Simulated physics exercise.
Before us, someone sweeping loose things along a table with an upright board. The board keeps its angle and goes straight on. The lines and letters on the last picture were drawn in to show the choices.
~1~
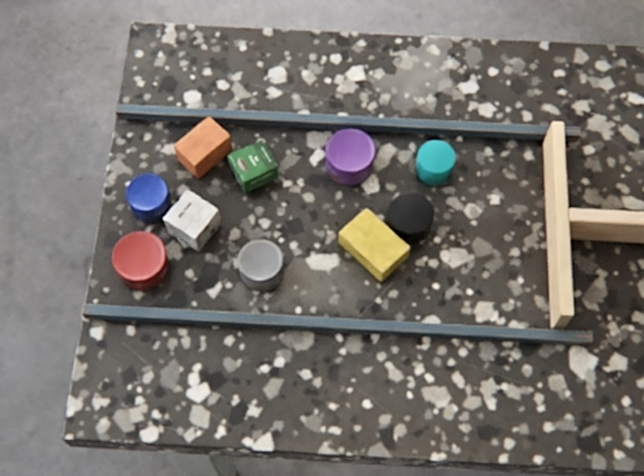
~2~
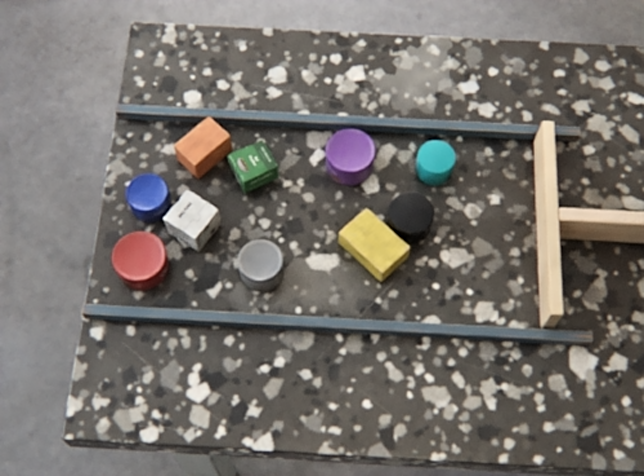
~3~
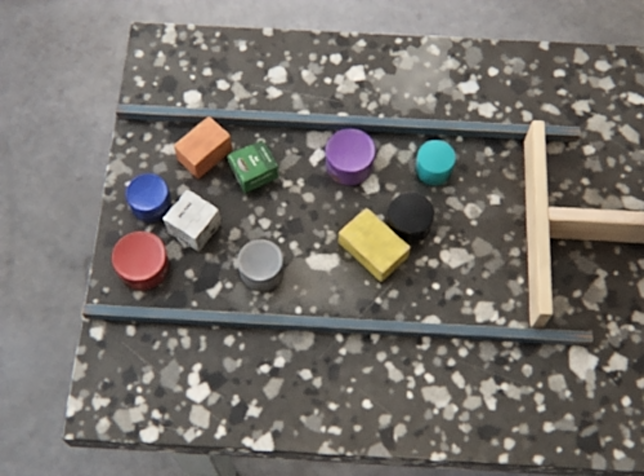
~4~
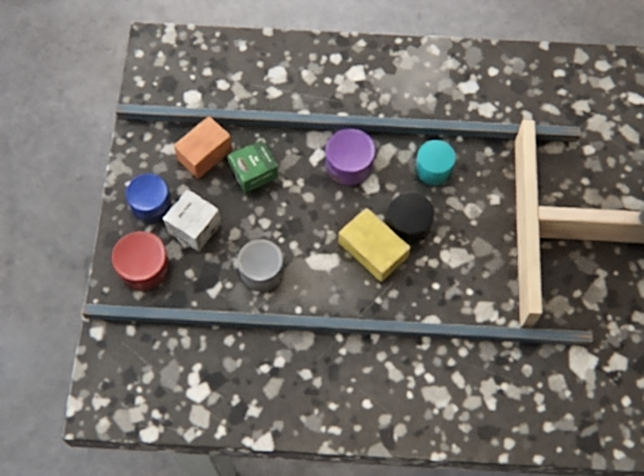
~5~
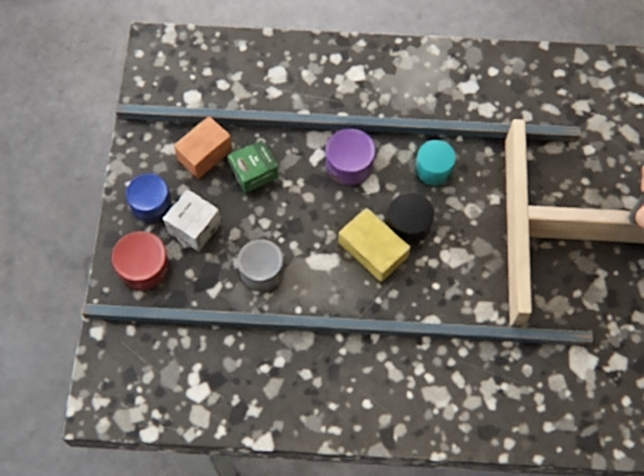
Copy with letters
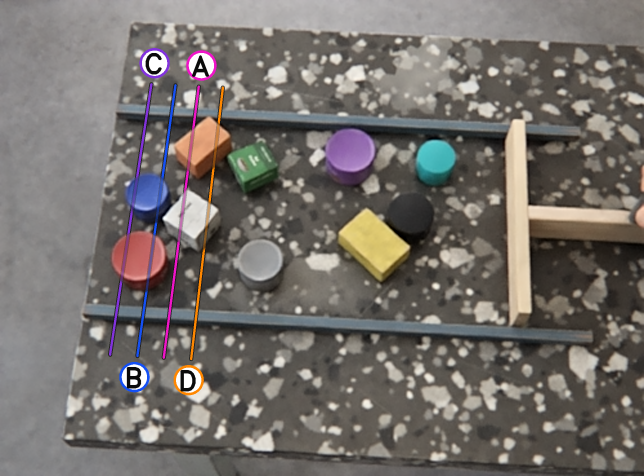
A wooden board on a handle slid slowly a short way left between two rails on a speckled table, a hand just showing at the right, while the scattered colourful tubs and blocks stayed still.
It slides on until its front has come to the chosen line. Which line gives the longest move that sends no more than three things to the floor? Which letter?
A is the last line within the limit.
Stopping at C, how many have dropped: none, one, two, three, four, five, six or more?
Six or more.
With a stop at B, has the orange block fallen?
Yes.
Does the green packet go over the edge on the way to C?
Yes.
On the marked copy, A at (182, 213); B at (158, 212); C at (132, 211); D at (208, 215).
Taking A. A third of the way, board (400, 205); purple tub (332, 157); turquoise pot (375, 160).
Two thirds of the way, board (279, 199); orange block (182, 144); white box (189, 220).
When it is over, board (183, 194); white box over the edge; blue tub over the edge; two fallen.
As for the rest, B drops four; C drops six; D is within the limit but short.
